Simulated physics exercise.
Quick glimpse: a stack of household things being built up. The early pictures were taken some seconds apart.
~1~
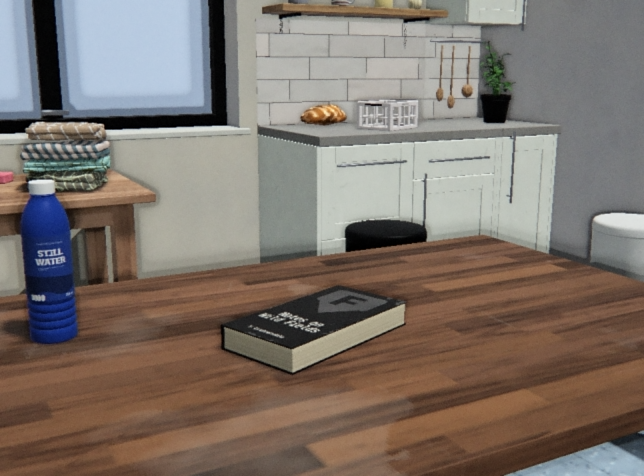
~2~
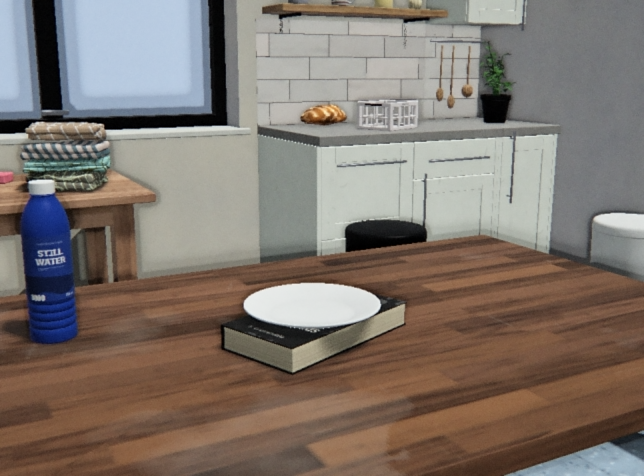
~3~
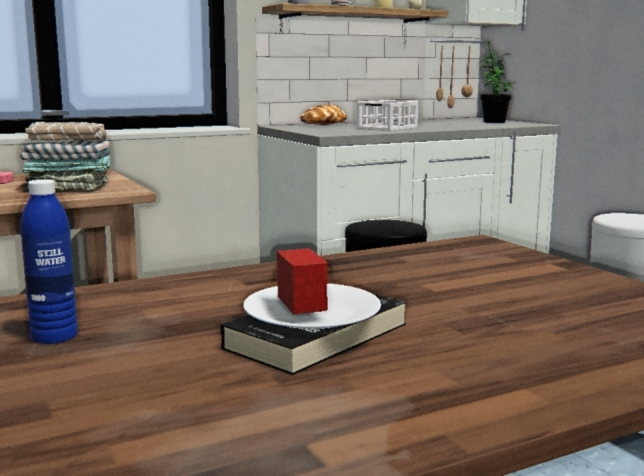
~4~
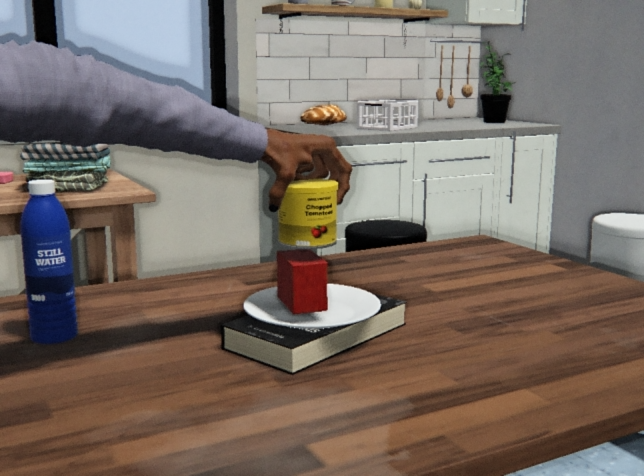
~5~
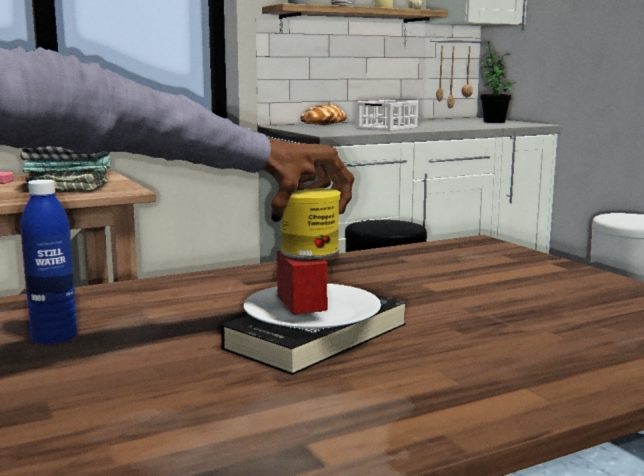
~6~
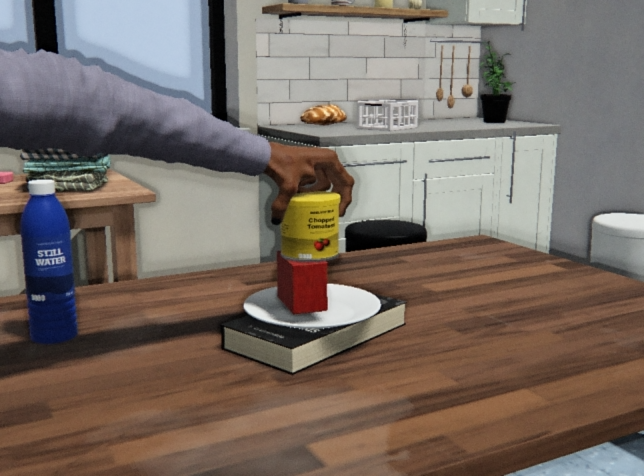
A yellow can of chopped tomatoes, gripped from above by a hand in a grey-purple sleeve reaching in from the left, comes down onto a red block. Before that, a white plate and then the block appear on a dark book. The steady view looks across a wooden table in a kitchen, with a blue water bottle at left and pale cabinets behind.
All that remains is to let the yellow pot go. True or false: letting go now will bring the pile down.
False.
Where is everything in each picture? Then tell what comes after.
In the first picture, the last thing is not in view yet; blue bottle (48, 261).
In the second picture, the last thing is not in view yet; white plate (312, 308).
In the third picture, the last thing is not in view yet; blue bottle (48, 261).
In the fourth picture, coming down; yellow pot (307, 213); white plate (312, 308).
In the fifth picture, set down, still held; yellow pot (310, 223); blue bottle (48, 261).
In the sixth picture, set down, still held; yellow pot (310, 225); white plate (312, 308).
Then, 0.10 s later than the last frame, all is still.
Then, 0.40 s later than the last frame, yellow pot resting near (310, 226).
When it is over, all 5 as before. End places, in pixels of the last picture, yellow pot near (310, 226). The pile keeps its balance.
